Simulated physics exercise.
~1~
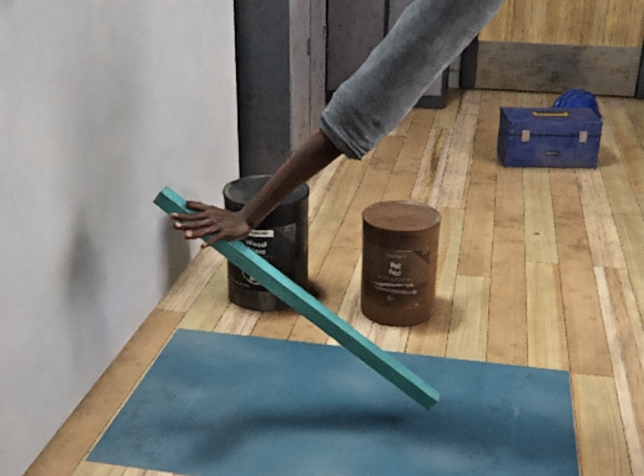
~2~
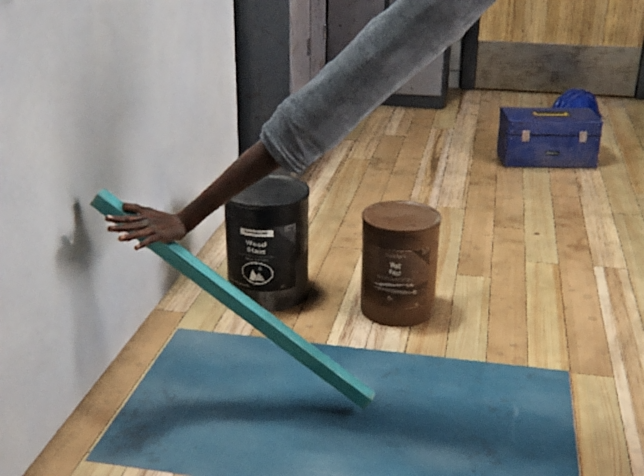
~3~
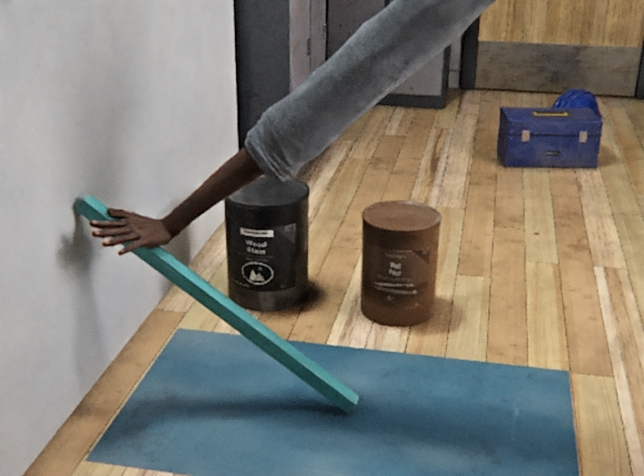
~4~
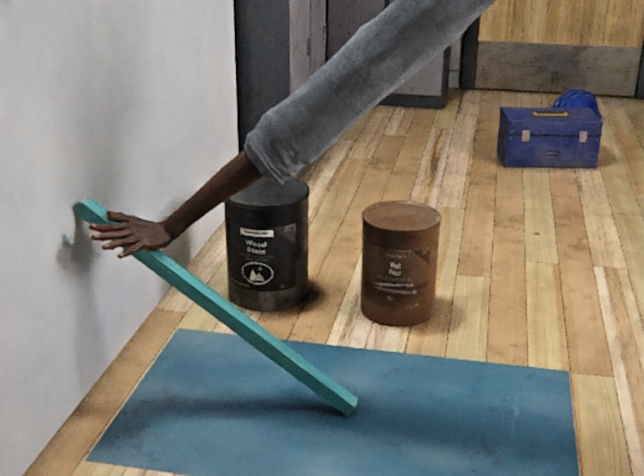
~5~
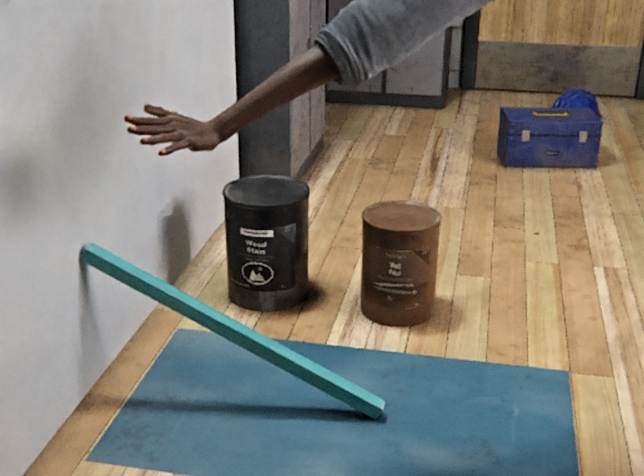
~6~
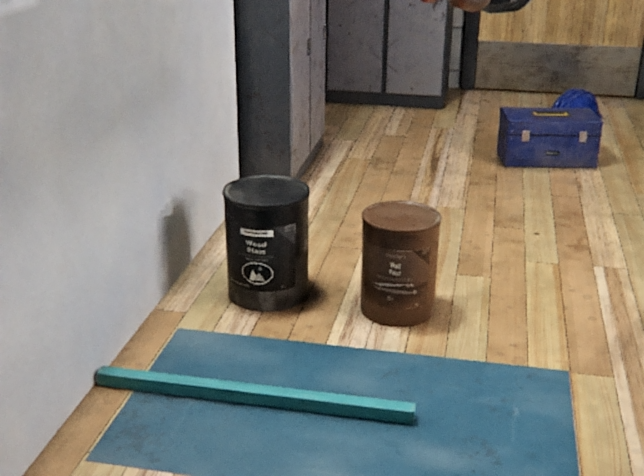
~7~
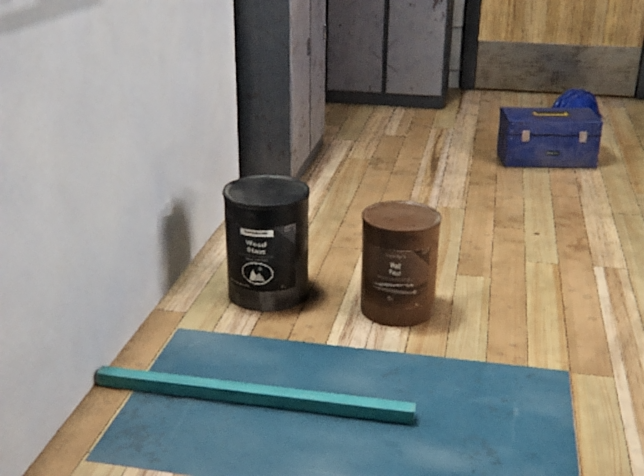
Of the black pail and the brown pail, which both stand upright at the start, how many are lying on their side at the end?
None of them are lying on their side at the end, as both the black pail and the brown pail are still upright.
